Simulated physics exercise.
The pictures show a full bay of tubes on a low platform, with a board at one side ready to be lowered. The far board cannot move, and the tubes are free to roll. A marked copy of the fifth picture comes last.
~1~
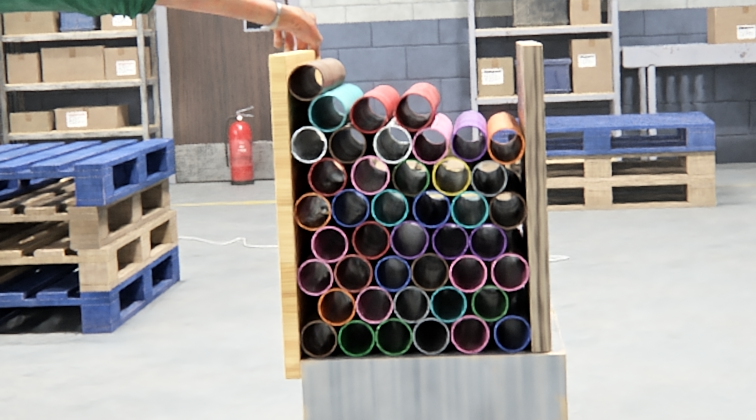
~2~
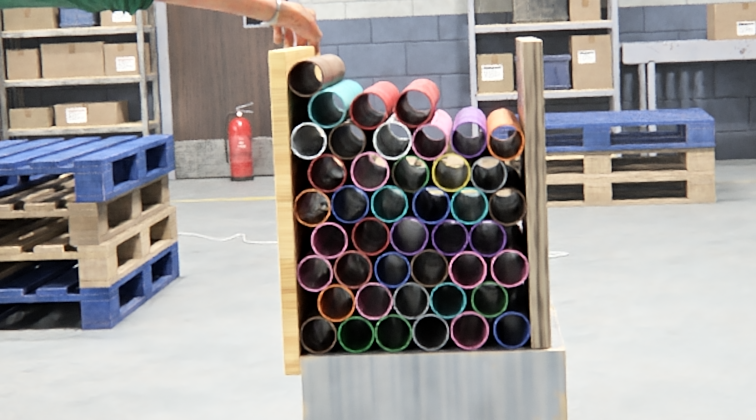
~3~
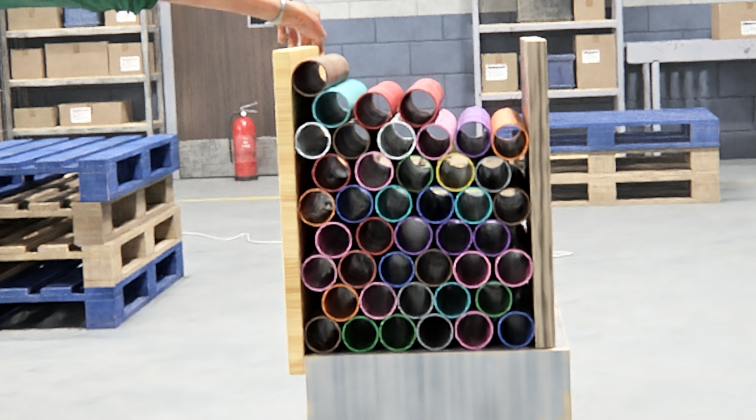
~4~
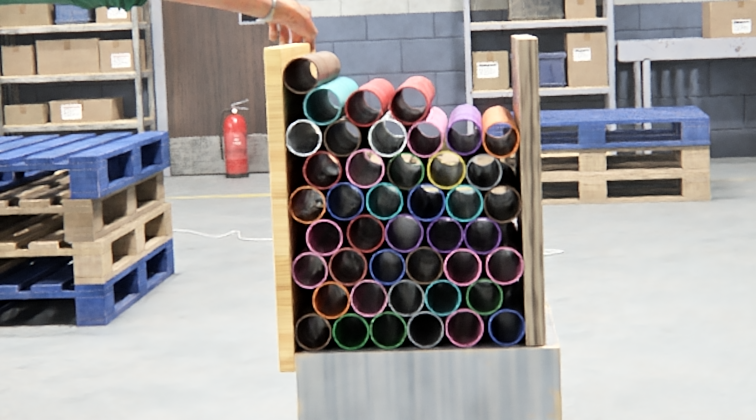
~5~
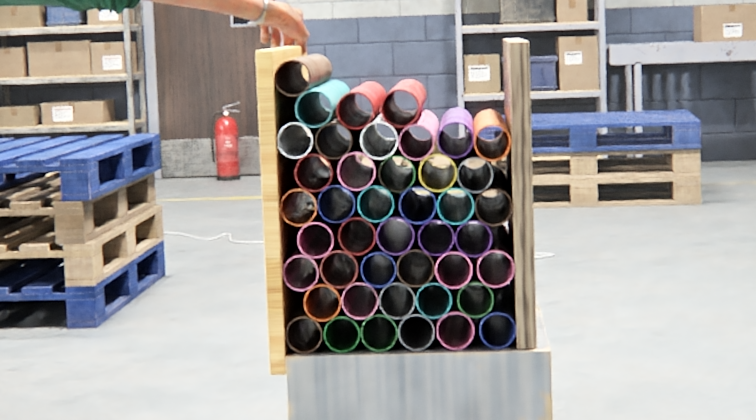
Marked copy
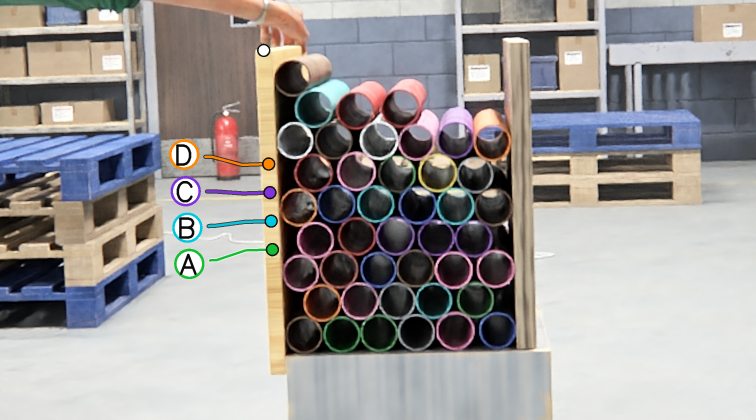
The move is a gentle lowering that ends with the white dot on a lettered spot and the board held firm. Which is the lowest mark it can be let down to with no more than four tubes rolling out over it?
Slide it to B.
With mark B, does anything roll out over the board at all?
At B: Yes.
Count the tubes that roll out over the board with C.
With C, three.
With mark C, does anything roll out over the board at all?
At C: Yes.
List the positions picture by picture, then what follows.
A yellow tube (452, 176); a white tube (393, 144); a red tube (414, 111), in the first frame.
A red tube (414, 108); side board (304, 196), in the second frame.
A brown tube (323, 335); a blue tube (517, 329), in the third frame.
A pink tube (310, 270); a brown tube (424, 266), in the fourth frame.
A purple tube (437, 237); a turquoise tube (376, 203); a yellow tube (438, 173), in the fifth frame.
On the marked copy, A at (272, 249); B at (271, 221); C at (270, 192); D at (269, 164); the white dot at (264, 51).
Taking B. A third of the way, top of the board (276, 124).
Two thirds of the way, top of the board (279, 207).
When it is over, top of the board (280, 220), three out over the board.
As for the rest, A more than four out over the board; C three out over the board; D one out over the board.
